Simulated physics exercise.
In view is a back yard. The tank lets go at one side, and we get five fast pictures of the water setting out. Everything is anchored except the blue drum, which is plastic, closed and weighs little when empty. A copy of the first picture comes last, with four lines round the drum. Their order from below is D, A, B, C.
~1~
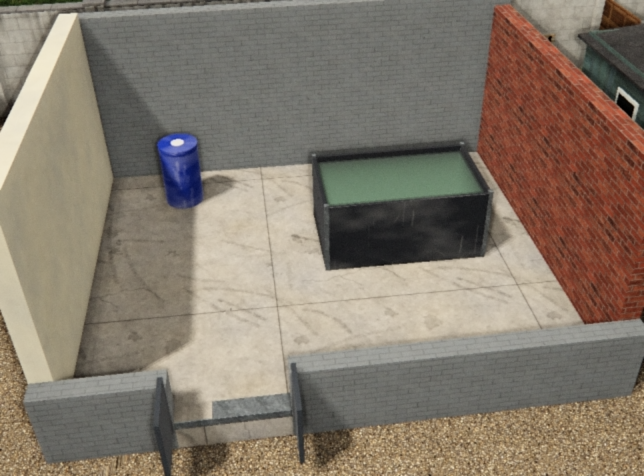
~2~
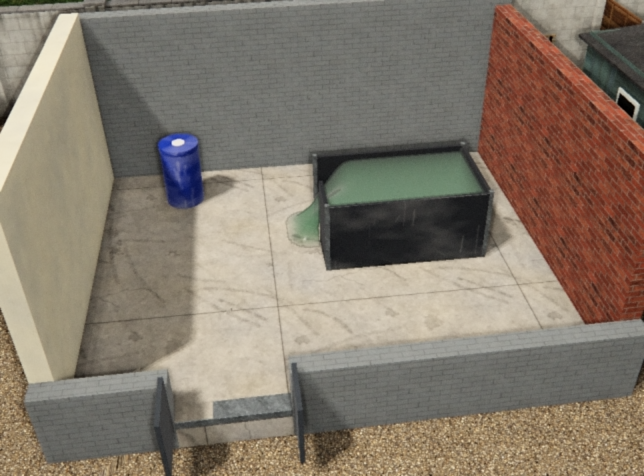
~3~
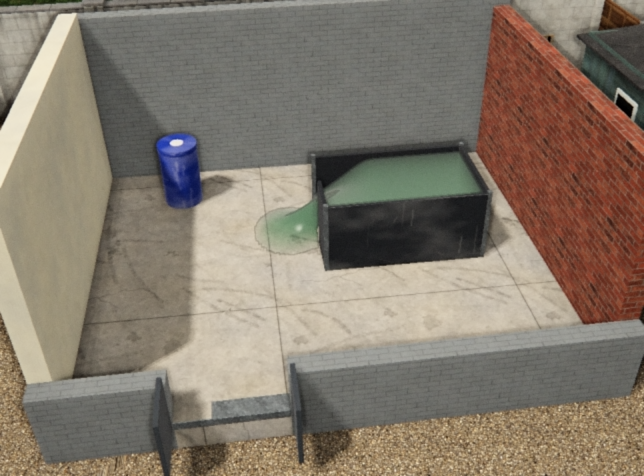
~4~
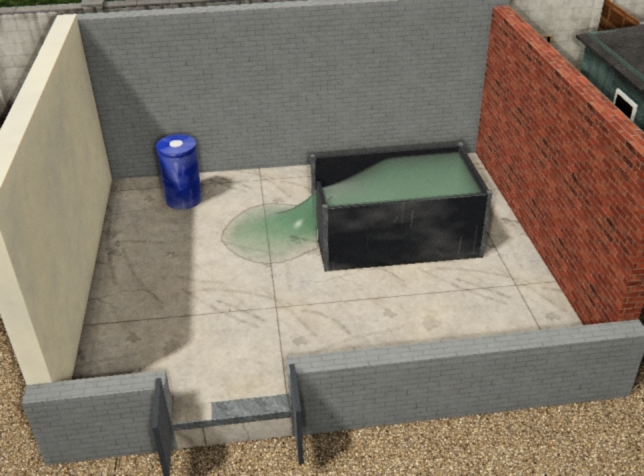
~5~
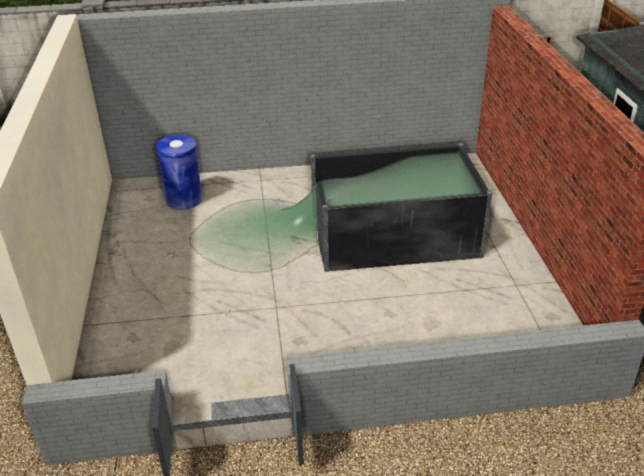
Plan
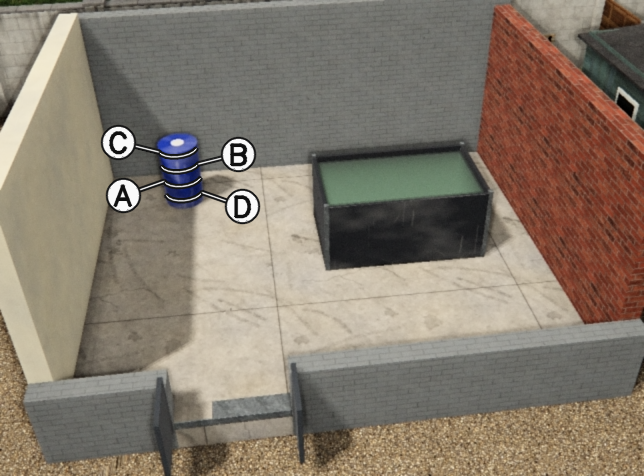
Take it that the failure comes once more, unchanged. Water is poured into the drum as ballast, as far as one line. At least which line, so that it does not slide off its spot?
The limit is A.
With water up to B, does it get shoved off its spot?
No, not at all.
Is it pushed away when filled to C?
No, not at all.
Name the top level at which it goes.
The answer is D.
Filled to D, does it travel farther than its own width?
Yes, clearly.
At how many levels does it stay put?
Three of them.
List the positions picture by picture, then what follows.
In the first picture, lid of the blue drum at (177, 143); tank full, its middle at (398, 179); open gate at (228, 366).
In the second picture, 1 % of the ground wet, in view closest to the drum at (298, 214).
In the third picture, 3 % of the ground wet, in view closest to the drum at (265, 220).
In the fourth picture, 5 % of the ground wet, in view closest to the drum at (245, 214).
In the fifth picture, lid of the blue drum at (176, 144); 9 % of the ground wet, in view closest to the drum at (213, 218).
On the marked copy, A at (181, 186); B at (179, 171); C at (177, 156); D at (184, 200); from the bottom up D, A, B, C.
With A, it does not move.
With B, it does not move.
With C, it does not move.
With D, it is pushed about twice its own width away.
